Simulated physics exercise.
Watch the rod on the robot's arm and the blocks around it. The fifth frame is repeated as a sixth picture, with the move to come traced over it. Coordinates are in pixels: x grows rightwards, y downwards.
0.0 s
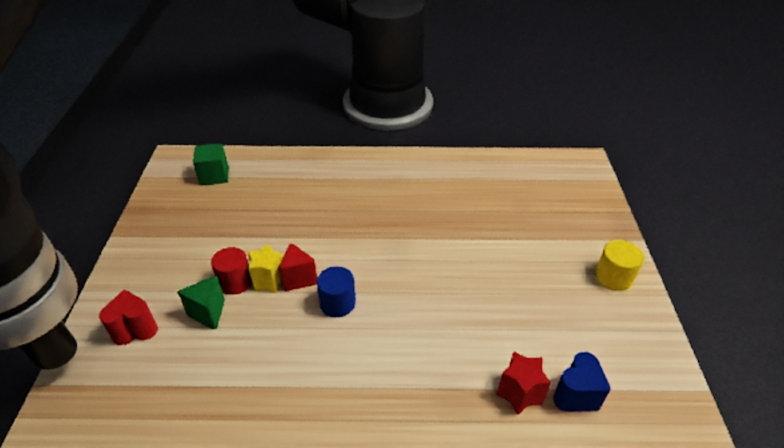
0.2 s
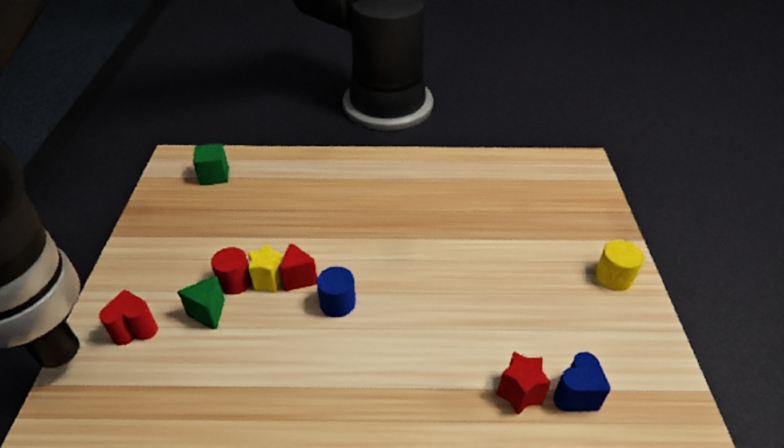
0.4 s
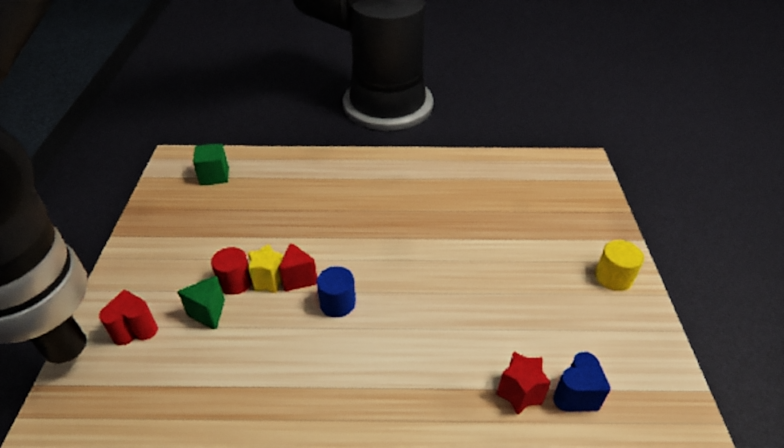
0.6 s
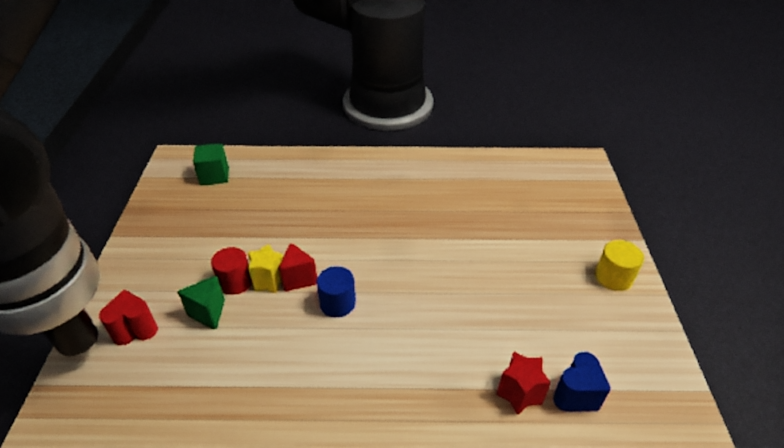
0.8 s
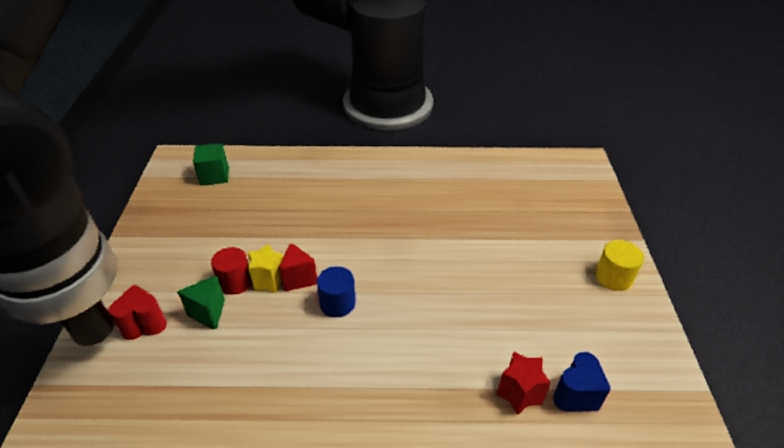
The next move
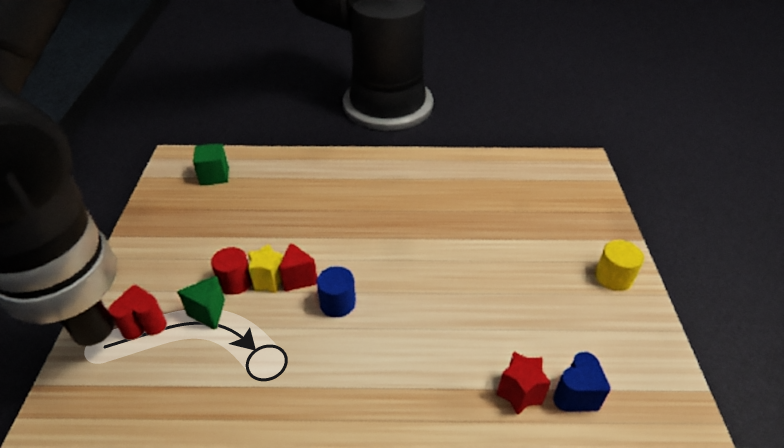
The clip opens on a wooden board scattered with red, green, blue and yellow blocks, with a dark robot arm at the left edge. The arm's rod barely moves at first, then edges right to the red heart block and nudges it slightly right, while the other blocks stay still.
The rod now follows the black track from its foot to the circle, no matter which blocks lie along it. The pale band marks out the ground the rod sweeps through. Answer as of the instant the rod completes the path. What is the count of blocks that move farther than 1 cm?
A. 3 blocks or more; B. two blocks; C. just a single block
I choose B.
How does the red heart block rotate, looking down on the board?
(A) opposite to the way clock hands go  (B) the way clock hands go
The correct letter is A.
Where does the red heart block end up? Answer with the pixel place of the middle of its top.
If I read the scene right, the answer is (189, 270).
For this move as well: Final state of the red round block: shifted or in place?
Left in place.
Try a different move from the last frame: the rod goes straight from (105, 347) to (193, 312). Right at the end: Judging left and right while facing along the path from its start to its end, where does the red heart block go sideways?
The shift is leftward.
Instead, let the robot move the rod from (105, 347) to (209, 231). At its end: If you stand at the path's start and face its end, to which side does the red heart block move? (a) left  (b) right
It's b.
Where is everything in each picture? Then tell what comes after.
The first picture shows tip of the rod (57, 354), middles of tops, red heart block (123, 307), green triangular block (200, 290), red round block (228, 258).
The second picture shows rod (60, 352), nothing pushed.
The third picture shows rod (67, 348), nothing pushed.
The fourth picture shows rod (79, 341), nothing pushed.
The fifth picture shows rod (95, 331), red heart block (133, 302), green triangular block (200, 290), red round block (228, 258).
The line goes from (105, 347) over (169, 327) and (227, 329) to (267, 363).
What follows on the original path. One third of the way, rod (162, 311); red heart block (181, 274), turned 60° anticlockwise; green triangular block (210, 288), turned 30° clockwise.
Two thirds of the way, rod (222, 313); red heart block (189, 270), turned 90° anticlockwise; green triangular block (239, 283).
At the end, rod (262, 347); red heart block (189, 270), turned 90° anticlockwise; green triangular block (239, 283); red round block unmoved.
